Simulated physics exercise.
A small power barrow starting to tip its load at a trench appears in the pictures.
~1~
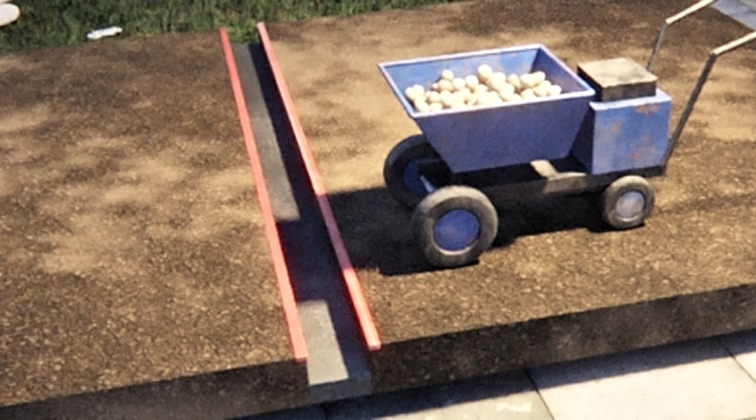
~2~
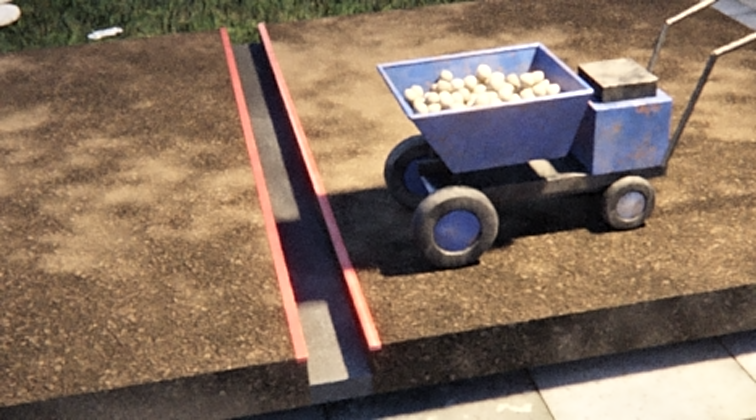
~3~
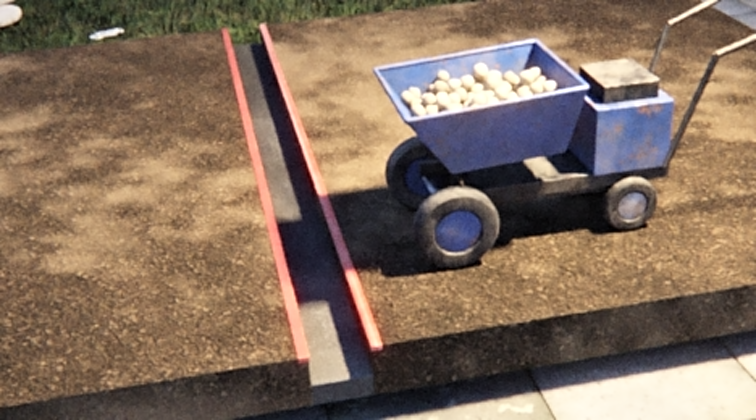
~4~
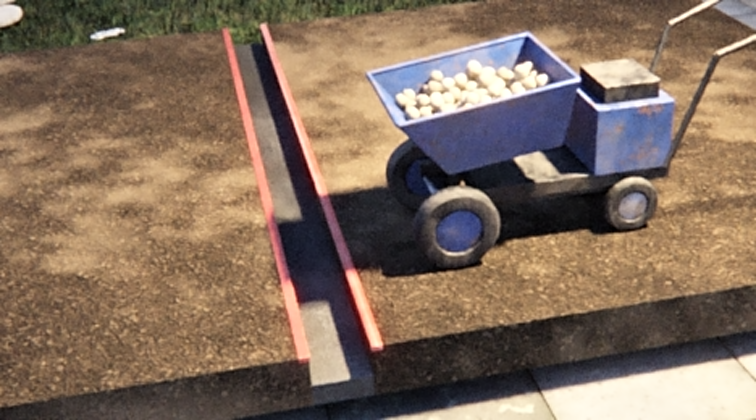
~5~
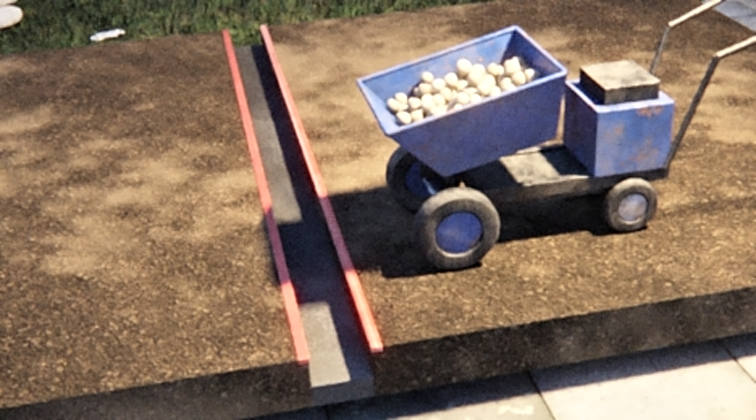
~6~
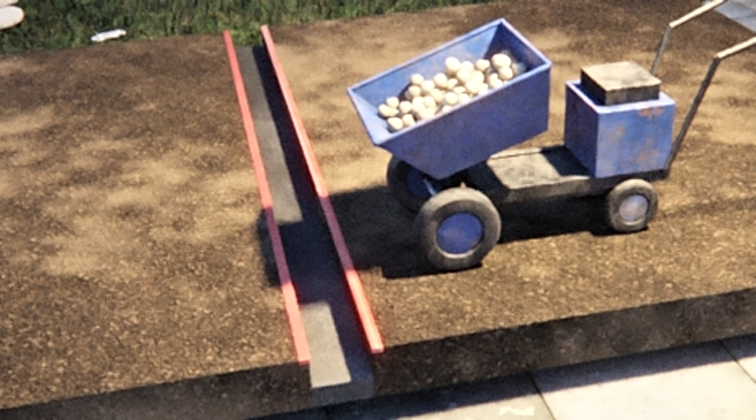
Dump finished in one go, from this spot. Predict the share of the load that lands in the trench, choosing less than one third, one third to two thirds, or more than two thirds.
The share in the trench is one third to two thirds.
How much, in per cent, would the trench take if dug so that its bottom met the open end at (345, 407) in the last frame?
70 %.
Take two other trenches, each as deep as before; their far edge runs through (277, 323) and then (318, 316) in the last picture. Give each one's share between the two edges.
Lab note: Case 1 around 80 %, case 2 20 %.
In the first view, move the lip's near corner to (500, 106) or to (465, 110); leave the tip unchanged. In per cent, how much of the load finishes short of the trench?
About 30 %, then 10 %.
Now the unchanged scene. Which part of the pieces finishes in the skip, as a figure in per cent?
Around 10 per cent.
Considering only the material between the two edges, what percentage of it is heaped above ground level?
Roughly 15 percent of them.
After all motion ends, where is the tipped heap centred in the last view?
I'd say the middle ends up at about (291, 251).
Just after the last frame, skip tipped steeply; every one in the skip.
A moment on, skip tipped right over; roughly two thirds in the skip; roughly a quarter in or heaped over the trench; about a tenth beyond it; just a few falling.
Further on, skip tipped right over; roughly a quarter in the skip; roughly half in or heaped over the trench; roughly a third beyond it.
When it is over, skip tipped right over; about a tenth in the skip; roughly half in or heaped over the trench; roughly a third beyond it.
